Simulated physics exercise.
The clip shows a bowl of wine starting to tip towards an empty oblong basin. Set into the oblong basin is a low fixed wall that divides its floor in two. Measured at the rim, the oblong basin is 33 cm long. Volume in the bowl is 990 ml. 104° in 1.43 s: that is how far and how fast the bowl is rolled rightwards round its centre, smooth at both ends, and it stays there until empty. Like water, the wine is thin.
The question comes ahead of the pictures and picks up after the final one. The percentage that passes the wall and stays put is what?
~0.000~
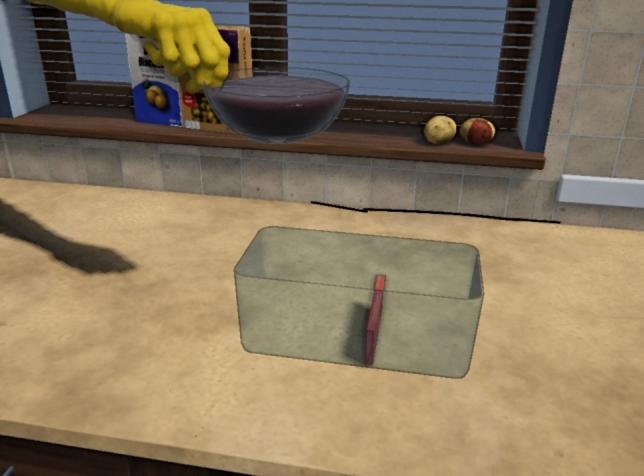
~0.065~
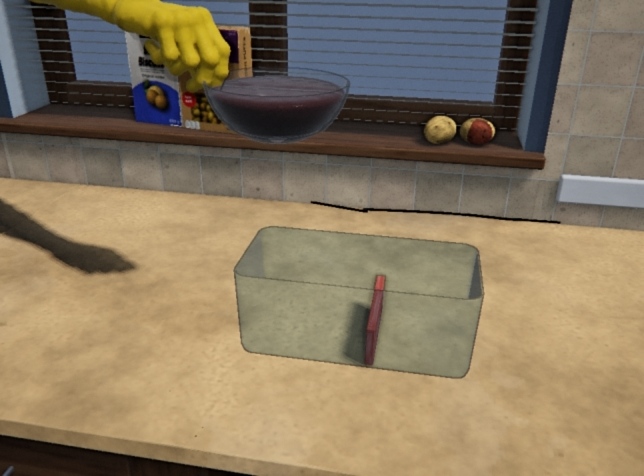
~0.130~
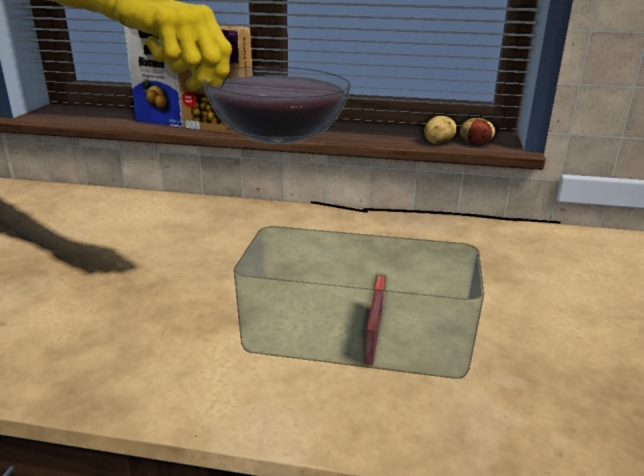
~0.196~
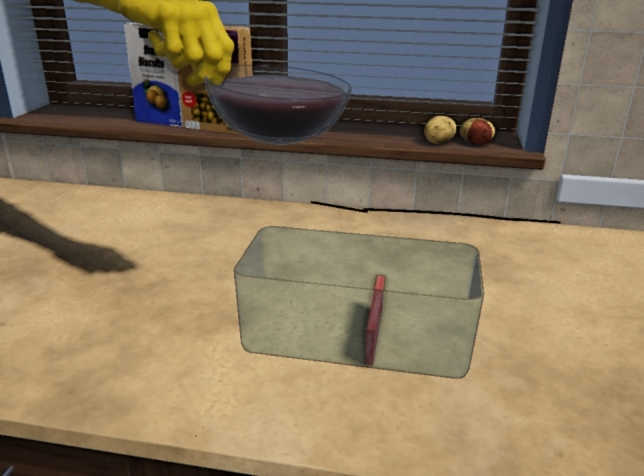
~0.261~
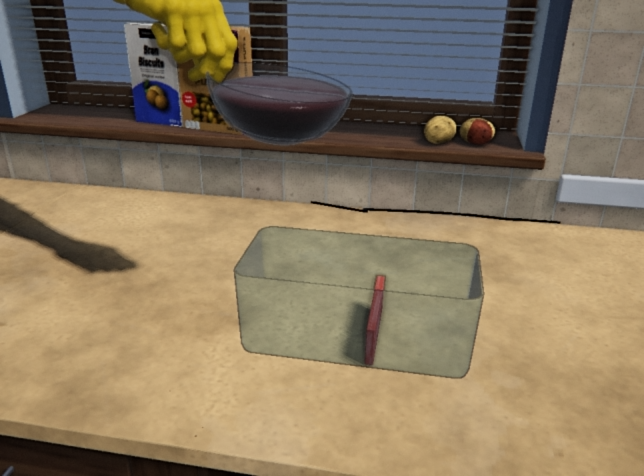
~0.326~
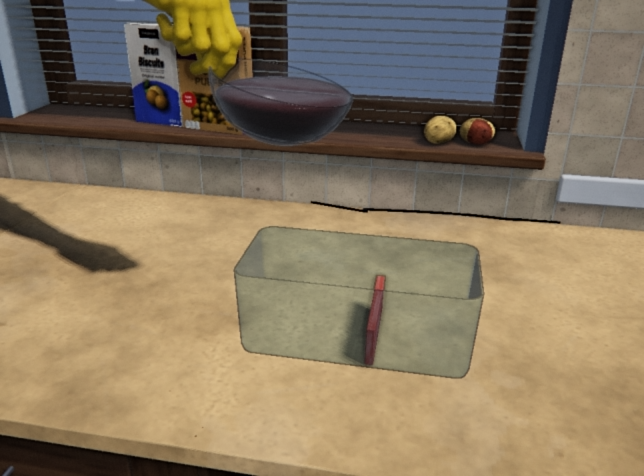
It is about 79 per cent.
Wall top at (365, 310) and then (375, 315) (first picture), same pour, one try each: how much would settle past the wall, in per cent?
I'd say 80 percent on the first go, 60 percent on the next.
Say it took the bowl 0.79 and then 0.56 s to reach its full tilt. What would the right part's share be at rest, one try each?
Roughly 60 per cent the first time and 50 per cent the second.
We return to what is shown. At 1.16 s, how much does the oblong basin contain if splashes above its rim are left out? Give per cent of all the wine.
About 94 per cent.
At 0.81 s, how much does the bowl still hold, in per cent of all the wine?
Around 30 percent.
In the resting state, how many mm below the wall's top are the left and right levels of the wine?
About 54 mm on the left, about 20 mm on the right.
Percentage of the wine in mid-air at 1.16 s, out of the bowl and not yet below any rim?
5 per cent, roughly.
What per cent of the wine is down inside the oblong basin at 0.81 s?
At that time the basin holds about 28 per cent of the liquid.
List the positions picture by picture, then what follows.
It leans 0°; its right rim is at (348, 86); the wine meets the walls at (213, 85) and (346, 92); the oblong basin's rim runs from (248, 249) to (480, 272); the wall's top is at (376, 302), in the first picture.
It leans 1°; its right rim is at (348, 86); the wine meets the walls at (214, 85) and (346, 93), in the second picture.
It leans 2°; its right rim is at (349, 89); the wine meets the walls at (215, 84) and (346, 94), in the third picture.
It leans 5°; its right rim is at (350, 92); the wine meets the walls at (216, 84) and (347, 95), in the fourth picture.
It leans 8°; its right rim is at (351, 97); the wine meets the walls at (218, 84) and (349, 95), in the fifth picture.
It leans 13°; its right rim is at (351, 103); the wine meets the walls at (221, 85) and (352, 100); 1 per cent is over the edge, in the sixth picture.
After 0.81 s the tilt is 62° and 30 per cent is still to pour, 2 is left of the wall and 26 right of it.
After 1.16 s the tilt is 95° and 0 per cent is still to pour, 15 is left of the wall and 79 right of it.
After 1.53 s the tilt is 104° and 0 per cent is still to pour, 20 is left of the wall and 79 right of it.
After 1.93 s the tilt is 104° and 0 per cent is still to pour, 20 is left of the wall and 79 right of it.
In the end 20 per cent lies left of the wall, 79 right of it and 1 outside.
